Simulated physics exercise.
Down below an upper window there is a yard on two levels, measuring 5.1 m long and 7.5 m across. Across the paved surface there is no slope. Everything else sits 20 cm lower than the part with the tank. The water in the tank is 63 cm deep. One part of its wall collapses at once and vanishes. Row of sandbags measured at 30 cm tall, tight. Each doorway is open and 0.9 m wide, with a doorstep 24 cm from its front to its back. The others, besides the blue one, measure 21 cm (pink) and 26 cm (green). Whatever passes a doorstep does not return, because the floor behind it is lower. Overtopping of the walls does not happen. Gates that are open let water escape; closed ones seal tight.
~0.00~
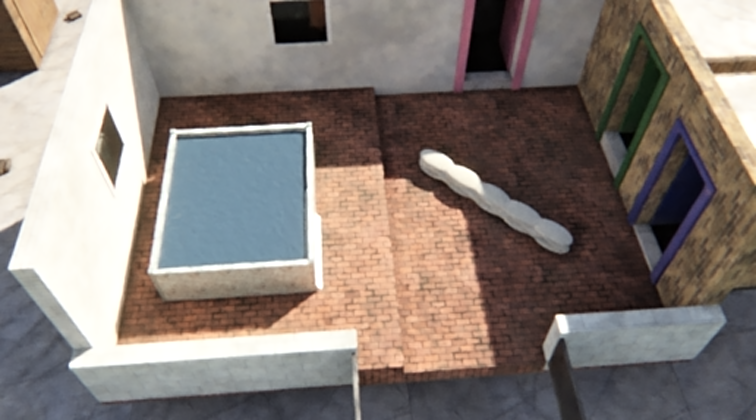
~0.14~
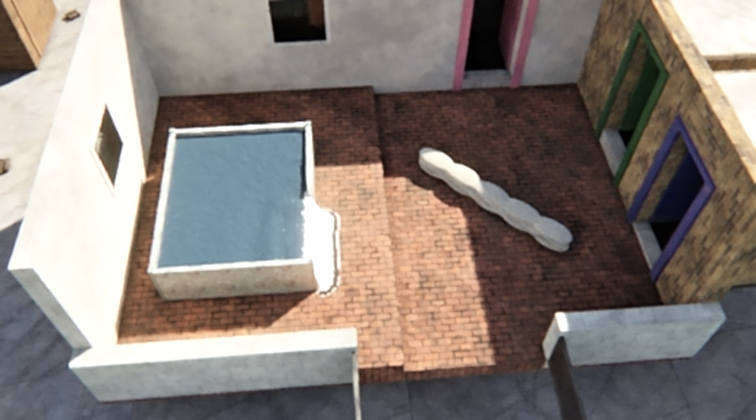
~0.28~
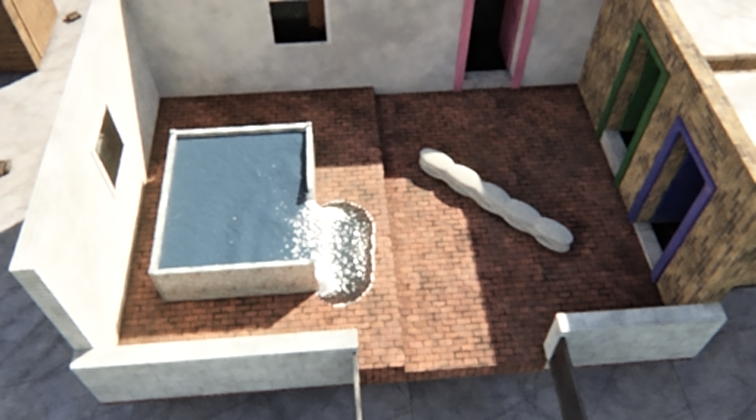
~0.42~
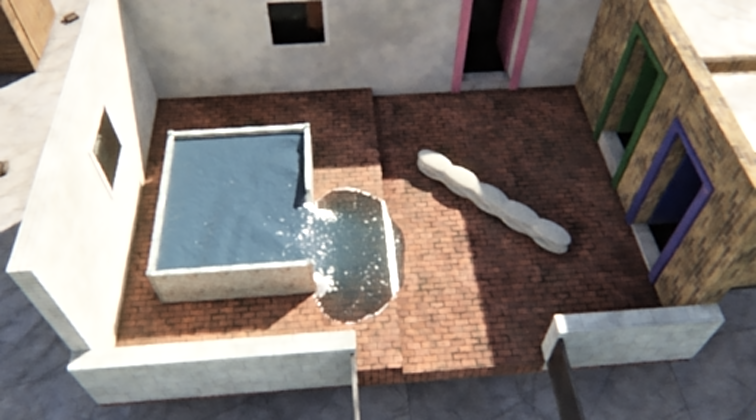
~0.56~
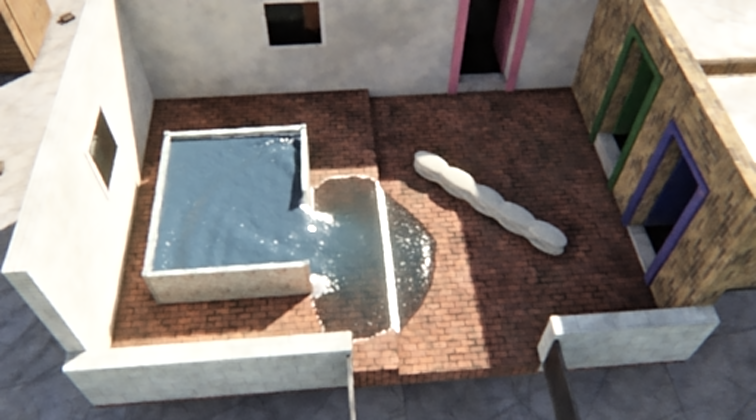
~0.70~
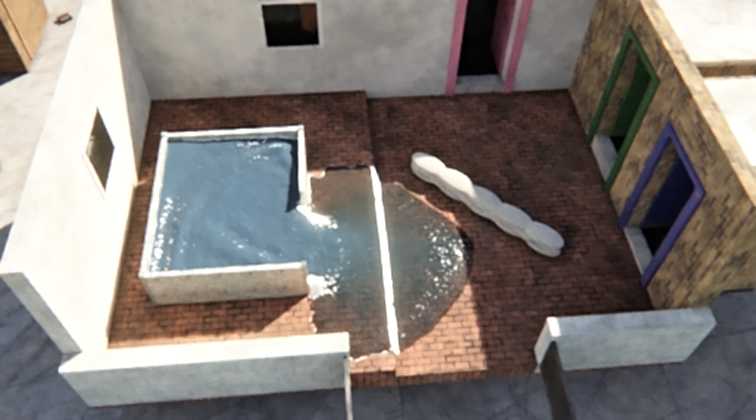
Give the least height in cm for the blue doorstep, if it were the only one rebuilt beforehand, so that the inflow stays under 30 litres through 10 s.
It needs to be at least 13.5 cm or so.
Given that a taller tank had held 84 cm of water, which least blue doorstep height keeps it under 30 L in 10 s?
About 20 cm.
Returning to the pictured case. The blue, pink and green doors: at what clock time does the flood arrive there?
Blue 1.8 s, pink 3.6 s, green 3.4 s.
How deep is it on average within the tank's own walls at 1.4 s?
On average, around 45 cm.
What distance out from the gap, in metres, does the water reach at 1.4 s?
Some 4.6 m out.
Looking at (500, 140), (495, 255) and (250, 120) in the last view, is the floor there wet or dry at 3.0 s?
Those three come out bone-dry, soaked and bone-dry, in that order.
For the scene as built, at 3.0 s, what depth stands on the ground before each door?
Blue door: 16 cm; pink door: 0 cm; green door: 0 cm.
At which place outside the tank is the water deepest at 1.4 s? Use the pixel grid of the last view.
Near (313, 275).
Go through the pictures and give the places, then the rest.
The first frame shows still water, 63 cm deep, in the tank at (238, 196); the blue door at (666, 209) is dry.
In the second frame, the gap is at (311, 241), the front 0.3 m out at (334, 274); the back of the tank holds 63 cm.
In the third frame, the gap is at (312, 244), the front 0.8 m out at (369, 234); the back of the tank holds 63 cm.
In the fourth frame, the front is at (400, 248), 1.3 m from the gap at (310, 246); 2.2 m2 of floor is wet, 63 cm left at the back.
In the fifth frame, the gap is at (306, 247), the front 1.9 m out at (431, 243); the back of the tank holds 63 cm.
In the sixth frame, the front is at (467, 259), 2.4 m from the gap at (303, 248); 5.1 m2 of floor is wet, 58 cm left at the back; 2.5 m in a straight line remain to the blue door at (656, 212).
After 1.4 s water covers 30 % of the floor, deepest (38 cm) near (313, 275); it has not reached the blue door.
After 3.0 s water covers 40 % of the floor, deepest (42 cm) near (659, 339); 16 cm at the blue door, 18 litres in over its 6 cm doorstep.
After 10.0 s water covers 60 % of the floor, deepest (14 cm) near (477, 95); 9 cm at the blue door, 176 litres in over its 6 cm doorstep.
At the blue door as built, the water arrived by 1.8 s and peaked near 16 cm at 3.0 s.
With a doorstep of 11.5 cm, 53 litres would have come in within the 10 s; with 15.5 cm, 13 litres. So under 30 litres takes about 13.5 cm.
